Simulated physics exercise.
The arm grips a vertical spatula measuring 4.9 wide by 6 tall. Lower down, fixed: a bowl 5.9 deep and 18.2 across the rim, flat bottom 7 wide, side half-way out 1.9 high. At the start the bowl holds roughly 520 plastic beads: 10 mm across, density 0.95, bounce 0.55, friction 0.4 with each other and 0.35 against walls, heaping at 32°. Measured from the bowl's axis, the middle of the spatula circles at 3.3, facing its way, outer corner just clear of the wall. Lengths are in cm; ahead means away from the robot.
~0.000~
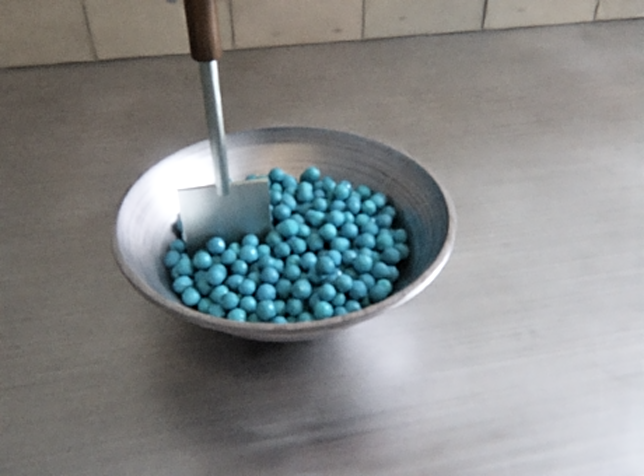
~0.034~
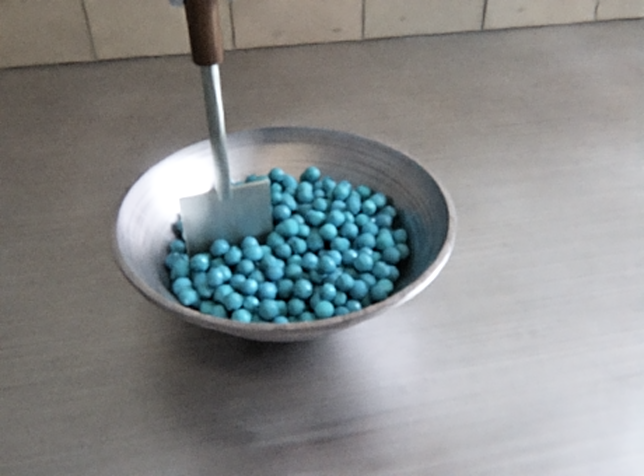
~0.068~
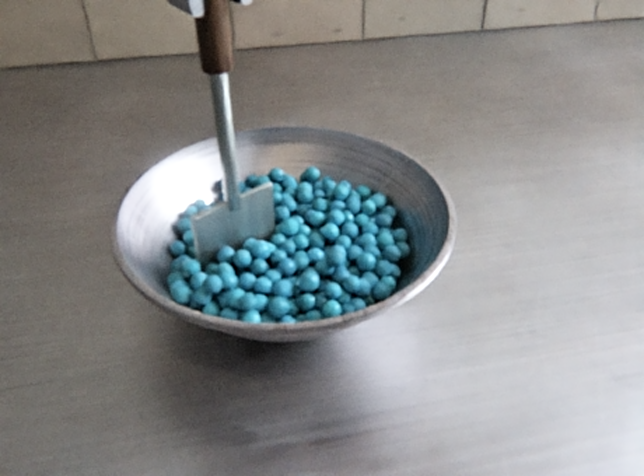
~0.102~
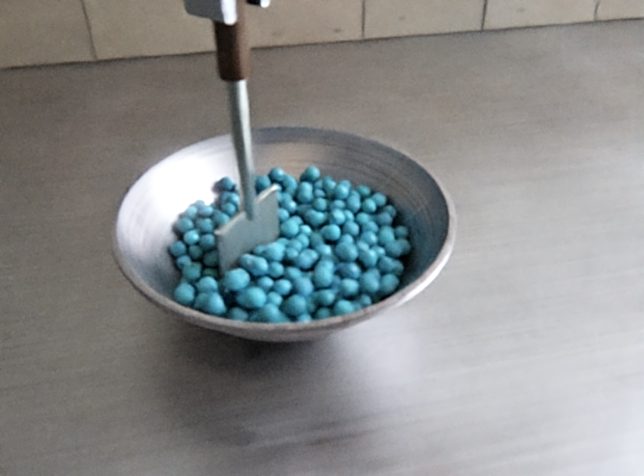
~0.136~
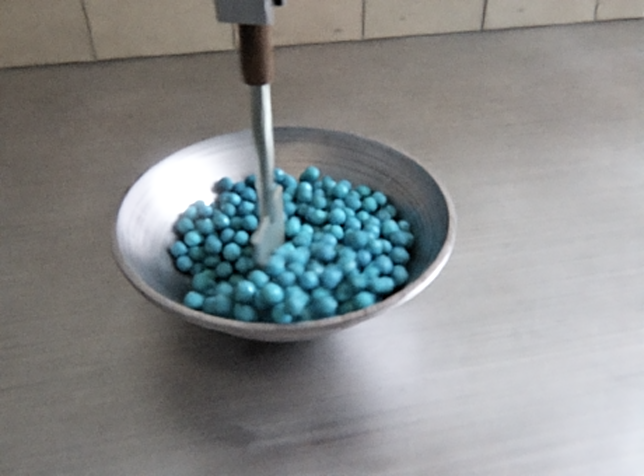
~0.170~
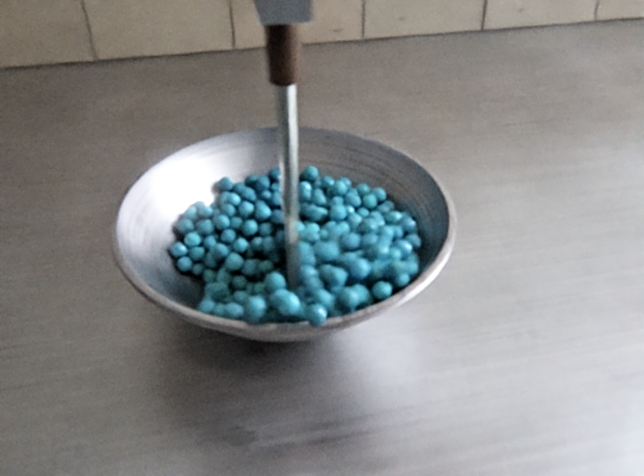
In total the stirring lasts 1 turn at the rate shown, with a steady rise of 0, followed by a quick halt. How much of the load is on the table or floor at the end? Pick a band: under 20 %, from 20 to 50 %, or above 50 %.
Under 20 %.
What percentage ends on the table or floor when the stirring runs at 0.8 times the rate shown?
Some 5 per cent.
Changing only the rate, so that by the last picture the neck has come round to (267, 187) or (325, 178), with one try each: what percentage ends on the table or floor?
Near 10 in a hundred for the first and near 25 in a hundred for the second.
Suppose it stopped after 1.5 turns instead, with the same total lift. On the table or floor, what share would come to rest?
Then roughly 20 percent.
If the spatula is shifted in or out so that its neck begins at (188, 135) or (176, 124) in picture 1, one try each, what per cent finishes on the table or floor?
I'd guess some 15 and 10 percent.
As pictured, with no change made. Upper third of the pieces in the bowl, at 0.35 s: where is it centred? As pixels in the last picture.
(355, 175), roughly.
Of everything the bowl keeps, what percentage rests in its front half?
Near 60 per cent of what stays in the bowl.
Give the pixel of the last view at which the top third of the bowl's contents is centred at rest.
It is centred near (227, 273).
After 0.35 s, 191° round, highest piece 8 above the table; 504 in the bowl, 7 on the table or floor, 13 in flight or on the tool.
After 0.53 s, 296° round, highest piece 9 above the table; 476 in the bowl, 38 on the table or floor, 10 in flight or on the tool.
After 0.82 s, 0° round, highest piece 6 above the table; 460 in the bowl, 64 on the table or floor.
After 1.52 s, 0° round, highest piece 6 above the table; 460 in the bowl, 64 on the table or floor.
In the end, 460 in the bowl, 64 on the table or floor. That is 12 % on the table or floor.
